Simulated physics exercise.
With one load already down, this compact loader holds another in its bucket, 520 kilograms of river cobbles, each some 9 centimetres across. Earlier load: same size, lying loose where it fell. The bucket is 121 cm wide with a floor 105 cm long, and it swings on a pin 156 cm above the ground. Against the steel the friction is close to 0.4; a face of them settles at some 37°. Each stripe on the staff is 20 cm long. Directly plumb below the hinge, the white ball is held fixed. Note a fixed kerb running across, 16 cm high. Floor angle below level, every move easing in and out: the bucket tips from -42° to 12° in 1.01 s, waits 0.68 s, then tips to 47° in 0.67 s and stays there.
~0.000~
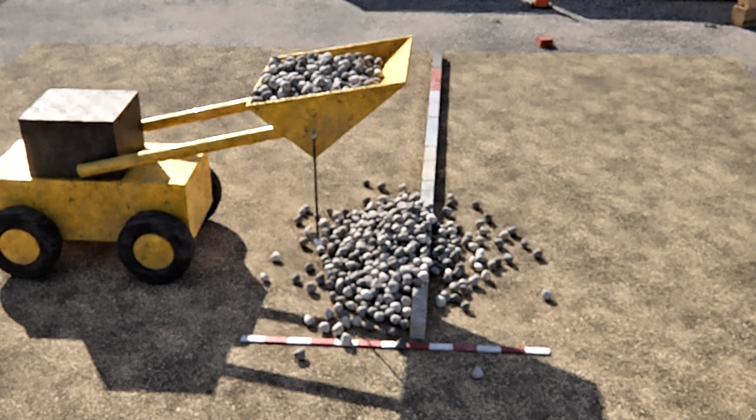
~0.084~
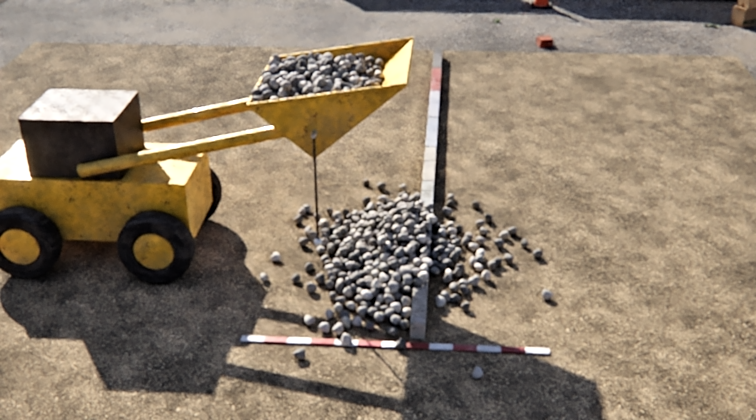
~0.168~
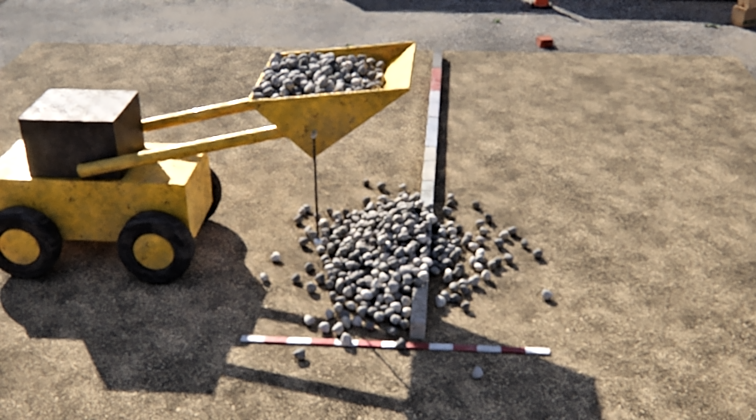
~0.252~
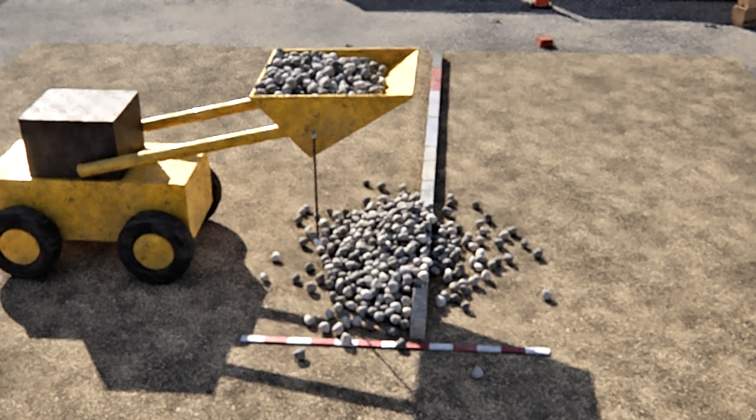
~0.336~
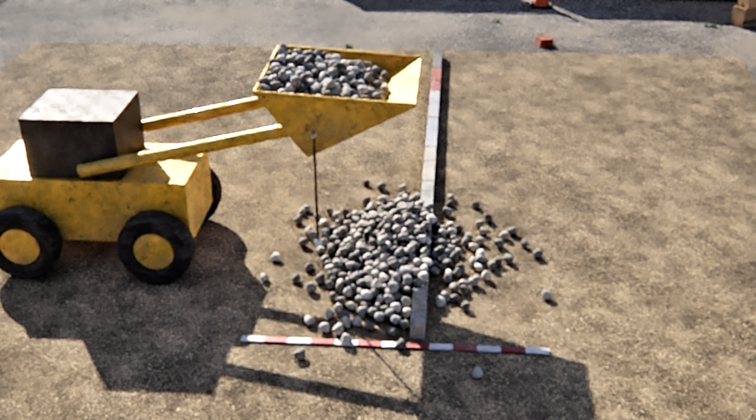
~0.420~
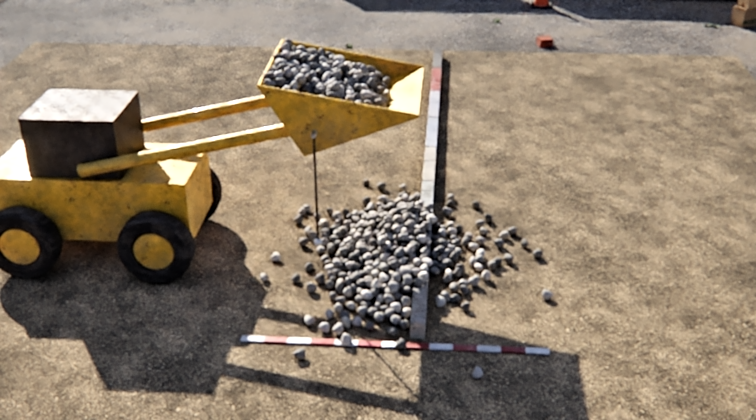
A yellow loader with a dark brown cab and black wheels stands at the left on sunlit, sandy ground, seen from above and to the side. Its raised yellow bucket holds grey stones over a loose heap that straddles a pale kerb, with a red-and-white staff lying in front. The bucket slowly rotates, its right-hand lip lowering and the stones shifting slightly inside, while the camera stays still.
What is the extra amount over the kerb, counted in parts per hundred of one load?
Close to 73 parts in a hundred.
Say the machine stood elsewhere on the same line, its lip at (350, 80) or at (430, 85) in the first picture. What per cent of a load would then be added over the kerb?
I'd say close to 20 per cent for one and close to 95 per cent for the other, in that order.
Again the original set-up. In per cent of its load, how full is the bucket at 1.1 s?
It holds some 100 percent.
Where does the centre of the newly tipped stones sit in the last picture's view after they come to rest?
I'd put their centre close to (453, 247).
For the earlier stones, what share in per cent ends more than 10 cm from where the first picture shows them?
10 per cent.
After 0.8 s the floor is at 4°; in per cent of one load, 100 in the bucket, 88 on this side of the kerb, 12 over the kerb; the foremost stones are at (516, 252).
After 1.1 s the floor is at 12°; in per cent of one load, 100 in the bucket, 88 on this side of the kerb, 12 over the kerb; the foremost stones are at (516, 252).
After 2.8 s the floor is at 47°; in per cent of one load, 0 in the bucket, 128 on this side of the kerb, 72 over the kerb; the foremost stones are at (587, 269).
After 5.5 s the floor is at 47°; in per cent of one load, 0 in the bucket, 115 on this side of the kerb, 85 over the kerb; the foremost stones are at (605, 274). Net gain over the kerb, 73.
